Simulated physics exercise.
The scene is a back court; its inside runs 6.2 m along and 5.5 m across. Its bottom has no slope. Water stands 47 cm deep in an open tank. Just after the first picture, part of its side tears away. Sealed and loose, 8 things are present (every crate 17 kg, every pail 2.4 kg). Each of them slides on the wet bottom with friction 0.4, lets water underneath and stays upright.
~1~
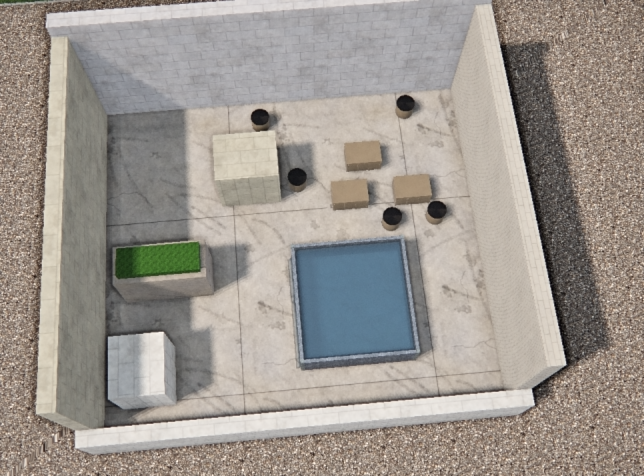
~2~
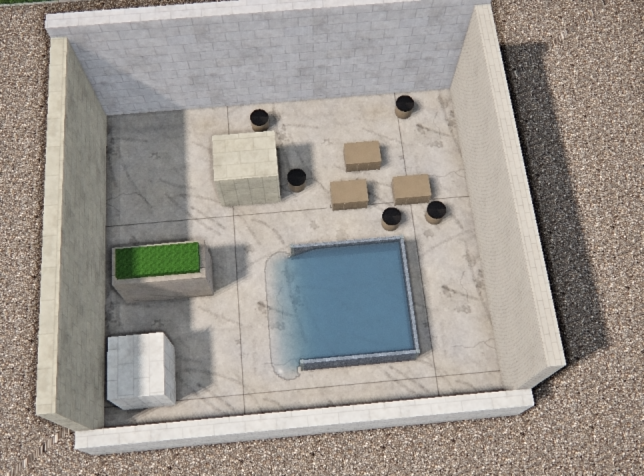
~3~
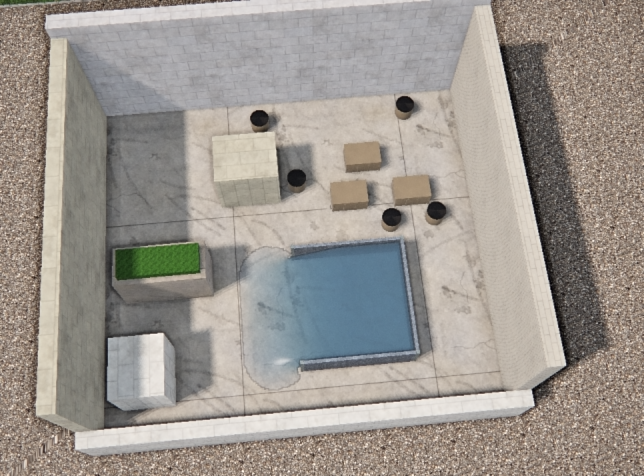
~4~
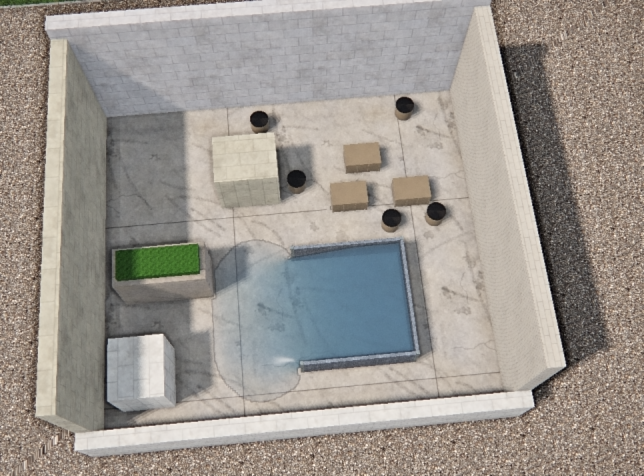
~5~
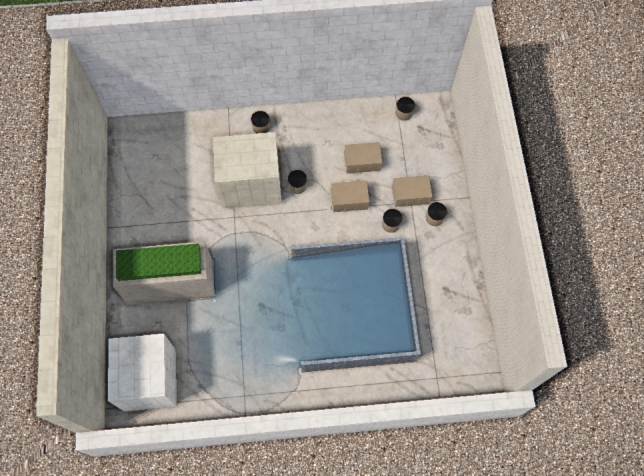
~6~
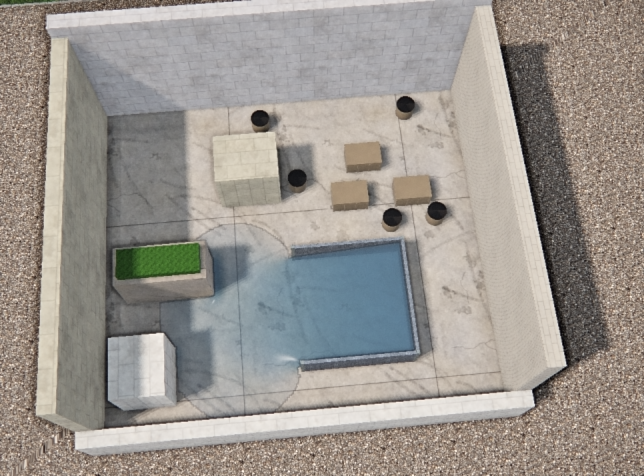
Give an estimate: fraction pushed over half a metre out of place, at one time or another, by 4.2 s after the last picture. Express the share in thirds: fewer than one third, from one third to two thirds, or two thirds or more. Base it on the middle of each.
Fewer than one third.
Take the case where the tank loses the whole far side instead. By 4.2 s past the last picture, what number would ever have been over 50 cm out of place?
In that case the number is 8.
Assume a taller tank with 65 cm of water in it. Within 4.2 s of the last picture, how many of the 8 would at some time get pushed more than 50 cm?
Under that setup the answer is 1.
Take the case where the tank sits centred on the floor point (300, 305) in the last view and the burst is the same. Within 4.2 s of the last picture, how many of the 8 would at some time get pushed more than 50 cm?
Count: 1.
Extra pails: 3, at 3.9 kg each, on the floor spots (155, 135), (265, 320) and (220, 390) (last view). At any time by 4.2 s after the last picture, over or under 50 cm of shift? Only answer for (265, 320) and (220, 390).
One by one I'd say farther than that and farther than that.
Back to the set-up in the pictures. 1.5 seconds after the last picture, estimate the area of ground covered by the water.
Wet: Near 15 m2.
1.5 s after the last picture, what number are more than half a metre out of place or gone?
My count gives 0.
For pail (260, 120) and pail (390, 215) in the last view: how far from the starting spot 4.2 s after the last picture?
Respectively, 40 centimetres and 0 centimetres.
Then, 0.4 s after the last picture 0 of 8 are over 50 cm from their spots; 0 afloat.
Then, 1.5 s after the last picture 0 of 8 are over 50 cm from their spots; 0 afloat.
Then, 2.8 s after the last picture 0 of 8 are over 50 cm from their spots; 0 afloat.
Then, 4.2 s after the last picture 0 of 8 are over 50 cm from their spots, and 0 have been at some point; 0 afloat.
